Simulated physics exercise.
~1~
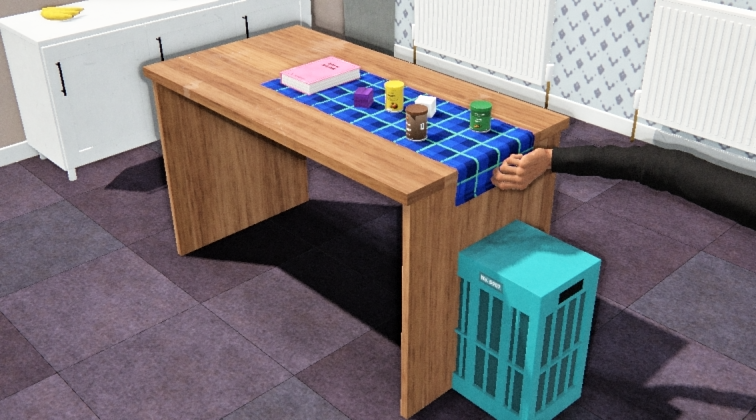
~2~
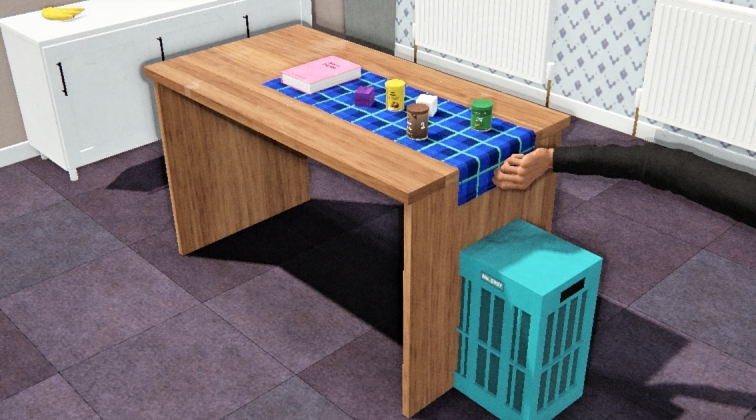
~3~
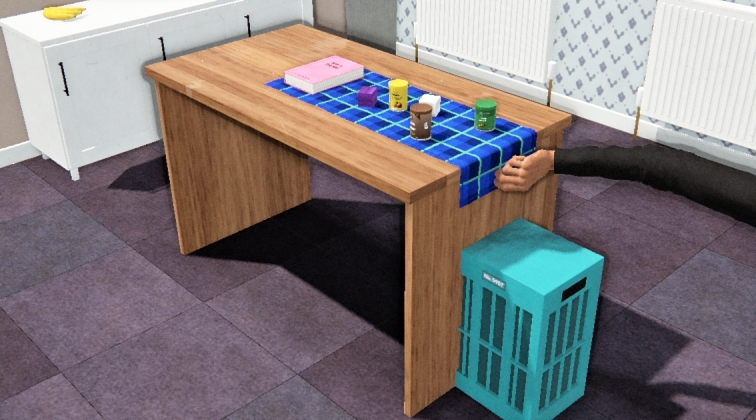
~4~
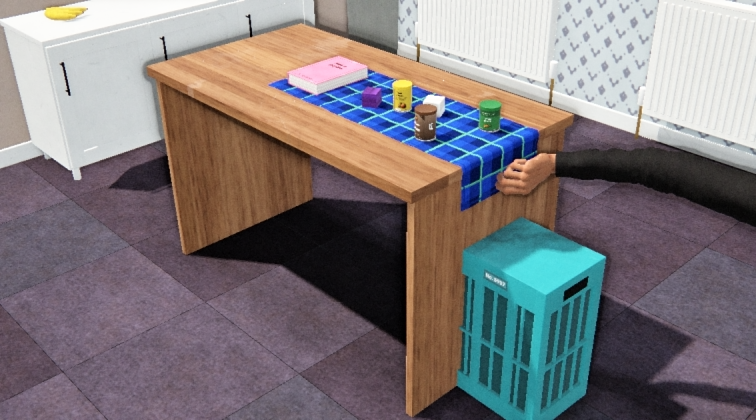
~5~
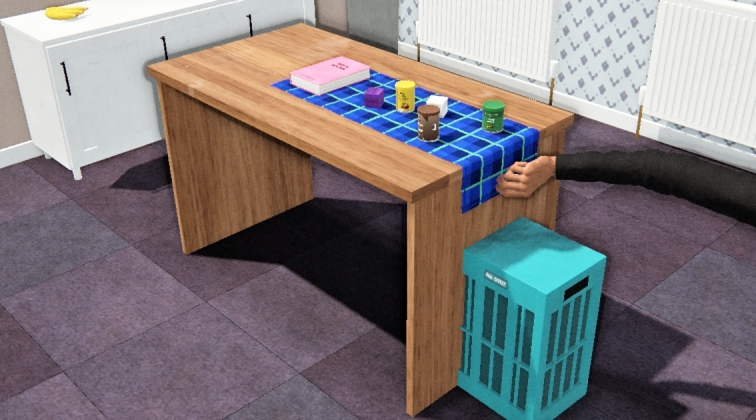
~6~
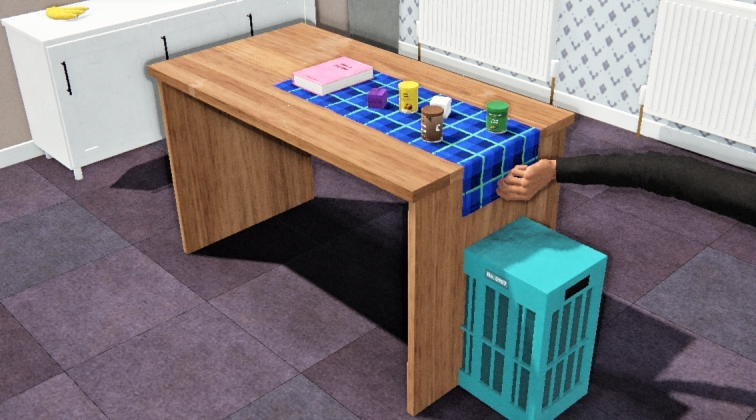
On a wooden table, a hand slowly pulling a blue checked cloth's hanging end, the book and small containers shifting slightly right.
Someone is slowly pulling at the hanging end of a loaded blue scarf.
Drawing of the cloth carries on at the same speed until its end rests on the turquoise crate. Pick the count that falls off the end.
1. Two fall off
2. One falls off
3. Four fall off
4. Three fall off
2, one falls off.
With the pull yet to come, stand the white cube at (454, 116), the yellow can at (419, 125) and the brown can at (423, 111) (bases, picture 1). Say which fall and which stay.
The white cube will stay where it is, the yellow can will stay where it is, and the brown can will stay where it is.
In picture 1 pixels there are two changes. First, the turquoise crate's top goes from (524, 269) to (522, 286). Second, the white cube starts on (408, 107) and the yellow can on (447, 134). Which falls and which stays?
Note: White cube kept on top; yellow can lost.
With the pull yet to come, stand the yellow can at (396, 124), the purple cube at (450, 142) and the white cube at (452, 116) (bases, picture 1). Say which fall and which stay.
The yellow can keeps its place on top, the purple cube goes over, the white cube survives.
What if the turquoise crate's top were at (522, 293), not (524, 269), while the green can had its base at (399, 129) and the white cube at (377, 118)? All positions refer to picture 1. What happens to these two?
In the end the green can is still on top and the white cube is still on top.
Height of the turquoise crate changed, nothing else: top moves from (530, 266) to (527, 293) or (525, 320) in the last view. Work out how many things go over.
Totals 2, 3.
Early on, hem near (500, 215); all still up.
Midway, hem on the crate; all still up.
Near the end, hem on the crate; green can gone.
Finally, hem on the crate; green can gone. The count of fallen things is one.
